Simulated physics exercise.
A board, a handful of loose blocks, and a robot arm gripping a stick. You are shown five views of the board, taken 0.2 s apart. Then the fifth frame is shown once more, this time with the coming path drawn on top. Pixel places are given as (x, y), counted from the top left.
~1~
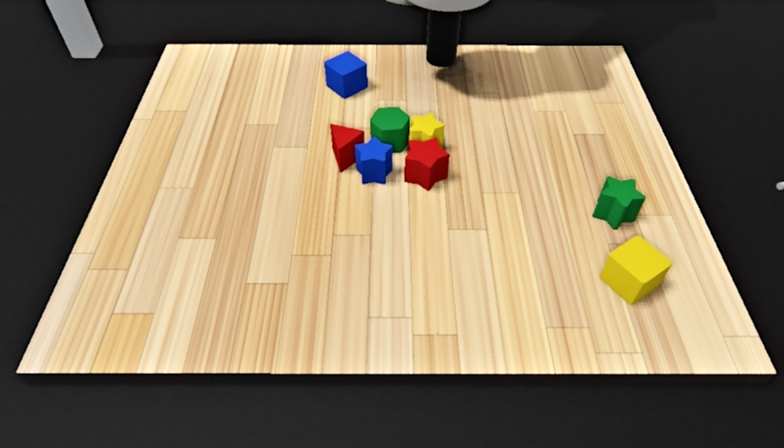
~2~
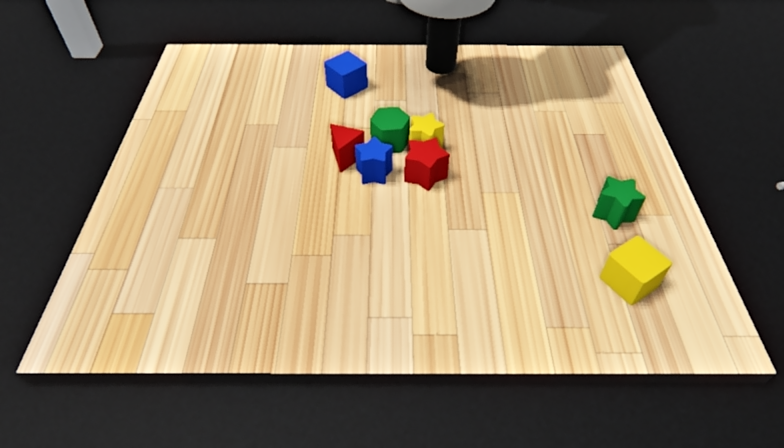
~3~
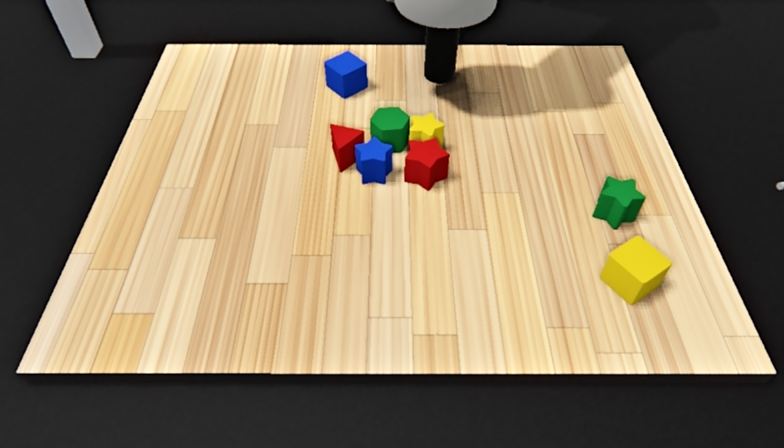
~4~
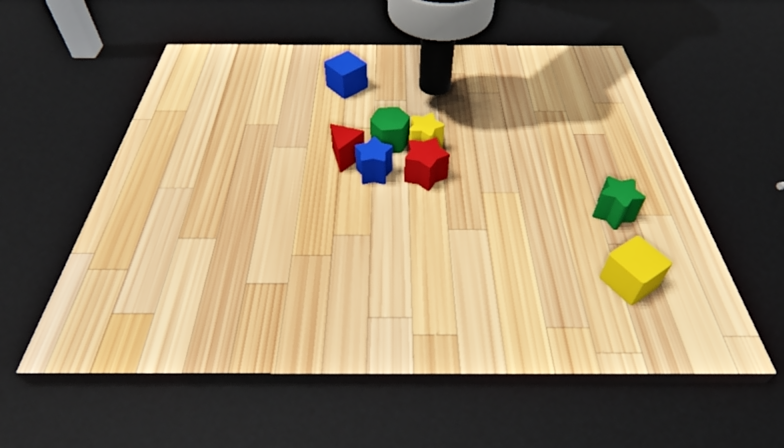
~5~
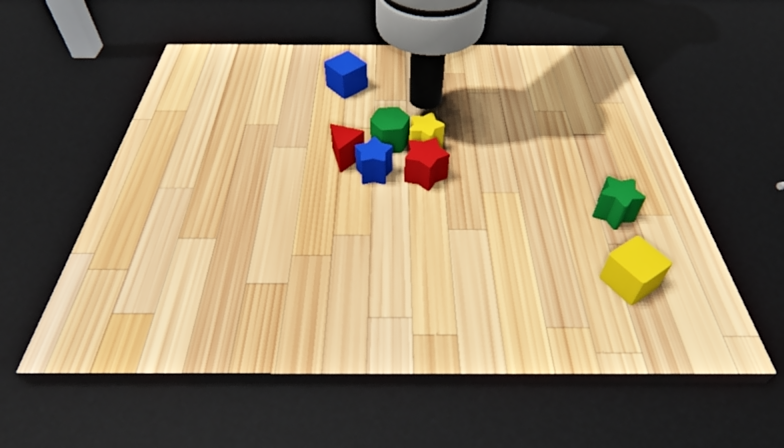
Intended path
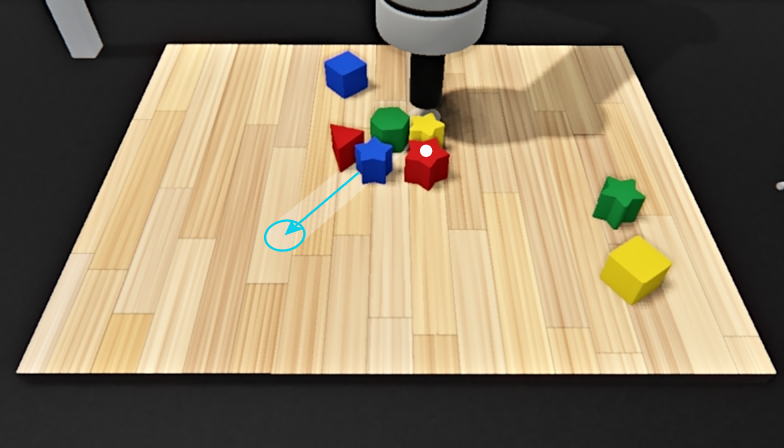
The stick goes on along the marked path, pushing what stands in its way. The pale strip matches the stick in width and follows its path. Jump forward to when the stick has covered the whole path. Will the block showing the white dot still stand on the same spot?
I expect so.
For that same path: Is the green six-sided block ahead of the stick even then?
Yes - that is the case.
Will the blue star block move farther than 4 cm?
I'd say yes.
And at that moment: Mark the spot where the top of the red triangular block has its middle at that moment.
It should be at (313, 145) by then.
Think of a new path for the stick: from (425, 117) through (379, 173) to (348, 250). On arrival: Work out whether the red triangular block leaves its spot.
Well, the red triangular block shifts from its place.
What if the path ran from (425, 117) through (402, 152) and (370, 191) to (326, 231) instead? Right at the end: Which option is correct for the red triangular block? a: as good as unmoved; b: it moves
b.
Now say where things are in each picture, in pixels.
Stick's lower end (441, 59); red triangular block (344, 134); blue star block (374, 149); green six-sided block (390, 118); red star block (426, 151), in the first frame.
Stick (441, 66); blocks still, in the second frame.
Stick (439, 75); blocks still, in the third frame.
Stick (435, 87); blocks still, in the fourth frame.
Stick (425, 100); red triangular block (344, 134); blue star block (374, 149); green six-sided block (390, 118); red star block (426, 151), in the fifth frame.
Drawn move, from (425, 117) to (285, 235); the dot is on the red star block.
The first path, step by step. One third of the way, stick (383, 135); red triangular block (325, 143), turned 75° clockwise; blue star block (362, 169), turned 45° anticlockwise; green six-sided block (357, 145).
Two thirds of the way, stick (336, 174); red triangular block (313, 145), turned 105° clockwise; blue star block (356, 190), turned 115° anticlockwise; green six-sided block (306, 187).
At the end, stick (281, 219); red triangular block (313, 145), turned 105° clockwise; blue star block (350, 194), turned 155° anticlockwise; green six-sided block (248, 236); red star block still.
